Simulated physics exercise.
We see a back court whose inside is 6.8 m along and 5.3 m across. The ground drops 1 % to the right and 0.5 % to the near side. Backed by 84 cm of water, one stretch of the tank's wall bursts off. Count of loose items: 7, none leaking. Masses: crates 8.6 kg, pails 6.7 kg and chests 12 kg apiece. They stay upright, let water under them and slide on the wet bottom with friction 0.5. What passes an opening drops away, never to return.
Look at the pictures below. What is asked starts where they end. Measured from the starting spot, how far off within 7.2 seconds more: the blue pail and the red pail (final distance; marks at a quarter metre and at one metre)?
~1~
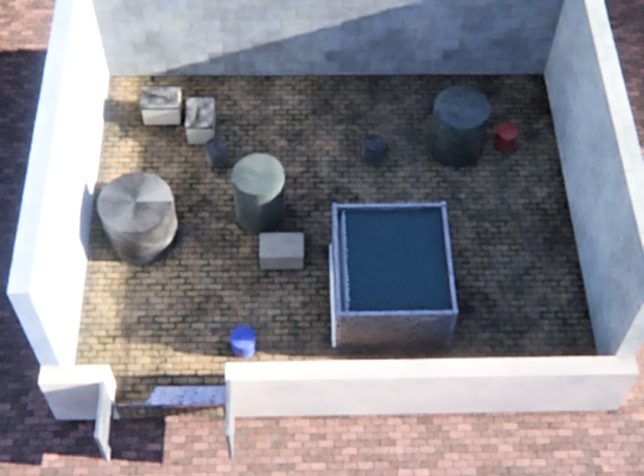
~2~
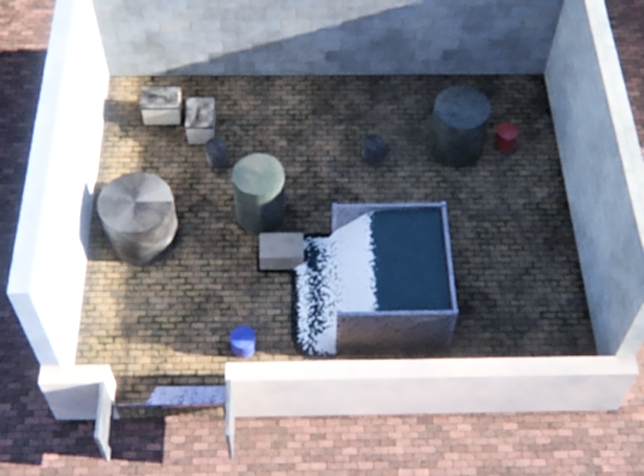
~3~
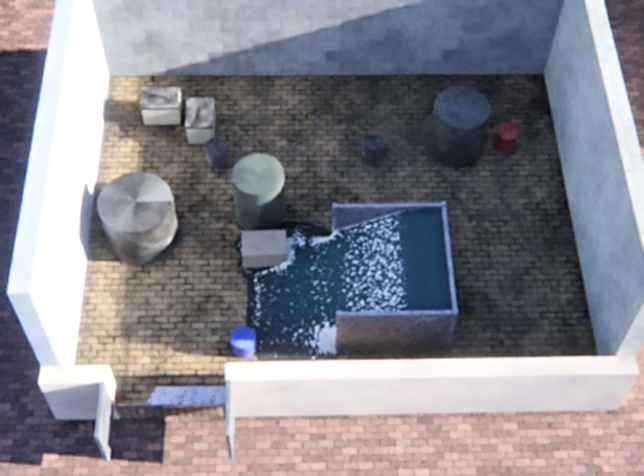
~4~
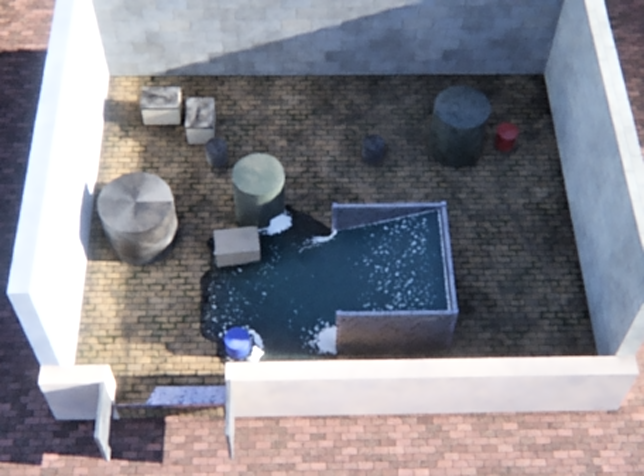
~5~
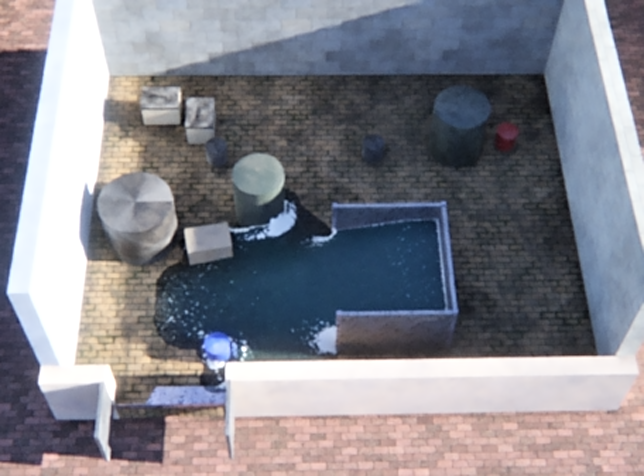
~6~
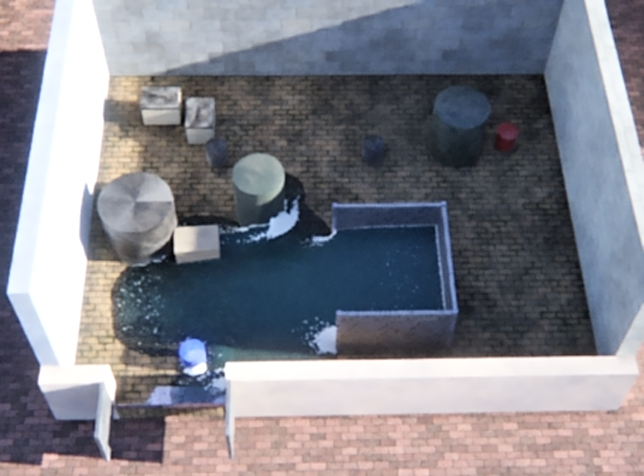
The blue pail ends up well clear of its start; the red pail ends up pretty much in place.
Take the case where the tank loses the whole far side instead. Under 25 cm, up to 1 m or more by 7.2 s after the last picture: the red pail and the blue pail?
In that case the red pail gets carried off, the blue pail stays put.
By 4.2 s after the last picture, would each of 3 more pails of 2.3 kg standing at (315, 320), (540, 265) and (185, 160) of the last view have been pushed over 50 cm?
Answers, first to last: Exceeding, not exceeding, exceeding.
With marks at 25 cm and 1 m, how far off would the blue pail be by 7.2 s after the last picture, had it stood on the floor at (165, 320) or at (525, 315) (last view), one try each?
In turn: It travels far; it barely shifts.
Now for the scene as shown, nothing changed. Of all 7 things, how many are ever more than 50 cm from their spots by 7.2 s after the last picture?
4 in all.
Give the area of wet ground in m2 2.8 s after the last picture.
23 m2.
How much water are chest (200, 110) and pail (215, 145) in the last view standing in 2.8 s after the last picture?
First about 6 cm, second about 3 cm.
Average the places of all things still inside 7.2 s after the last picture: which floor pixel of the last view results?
The average lands around (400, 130).
Then, 0.9 s after the last picture the blue pail is near (86, 352), 2.0 m from its start, afloat; the red pail is near (508, 131), 0.0 m from its start, aground; 0 of 7 are out; 2 afloat.
Then, 2.8 s after the last picture the blue pail has gone out; the red pail is near (508, 131), 0.0 m from its start, aground; 1 of 7 are out; 2 afloat.
Then, 4.8 s after the last picture the blue pail has gone out; the red pail is near (508, 131), 0.0 m from its start, aground; 2 of 7 are out; 0 afloat.
Then, 7.2 s after the last picture the blue pail has gone out; the red pail is near (508, 131), 0.0 m from its start, aground; 2 of 7 are out; 1 afloat.
